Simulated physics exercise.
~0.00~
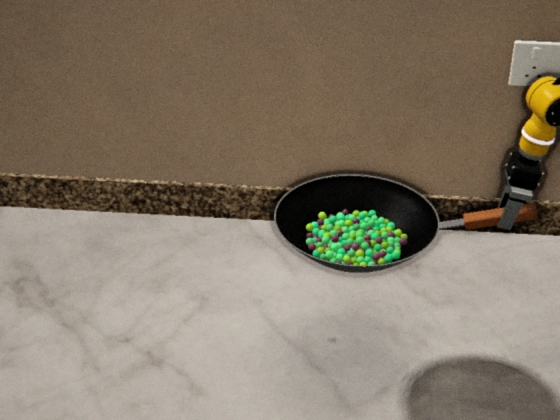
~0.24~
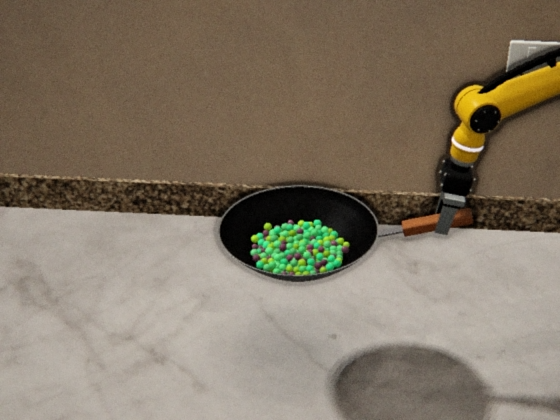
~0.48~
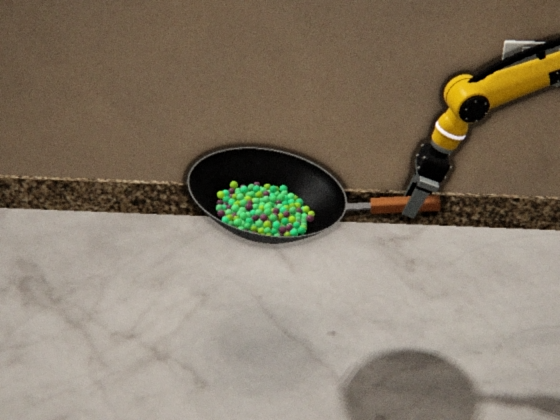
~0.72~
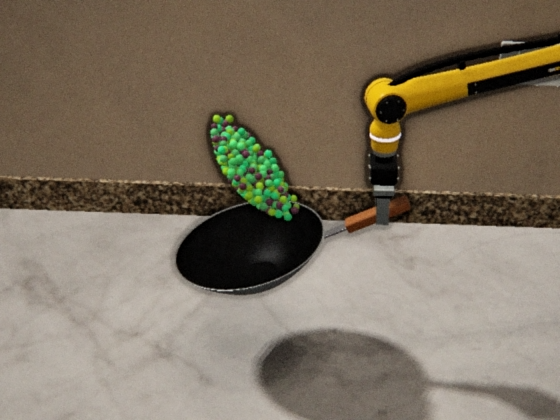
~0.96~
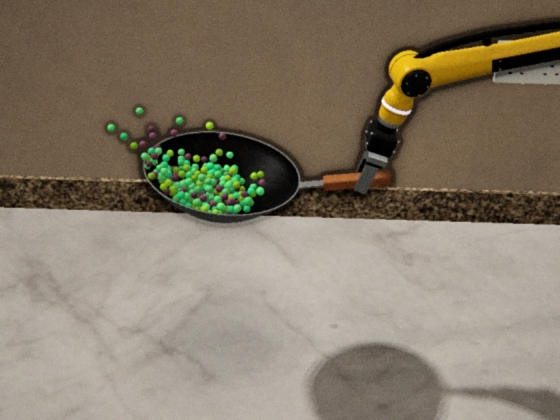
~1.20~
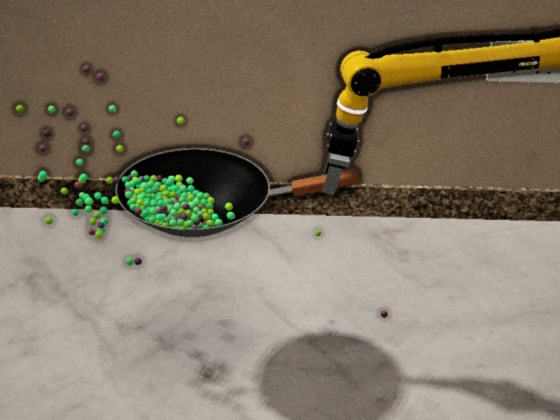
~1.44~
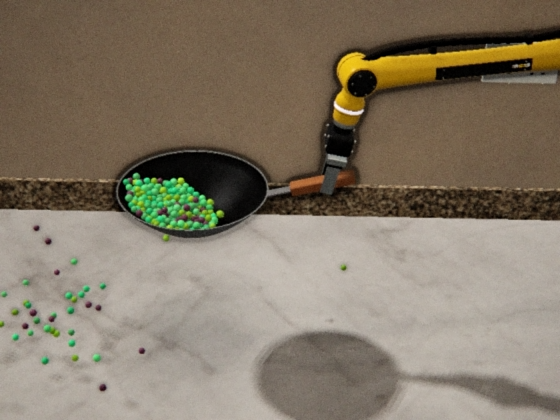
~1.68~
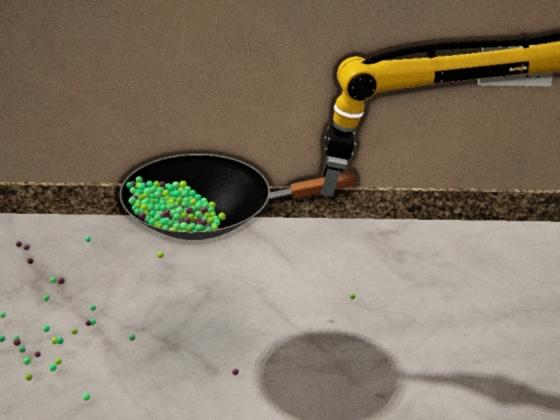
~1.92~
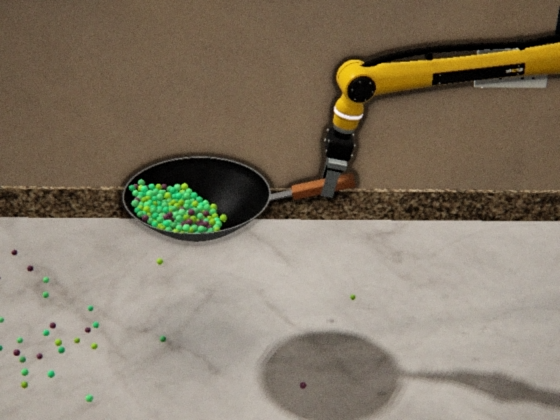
On a marble counter, a yellow robot arm tosses colourful balls in a pan, spilling some.
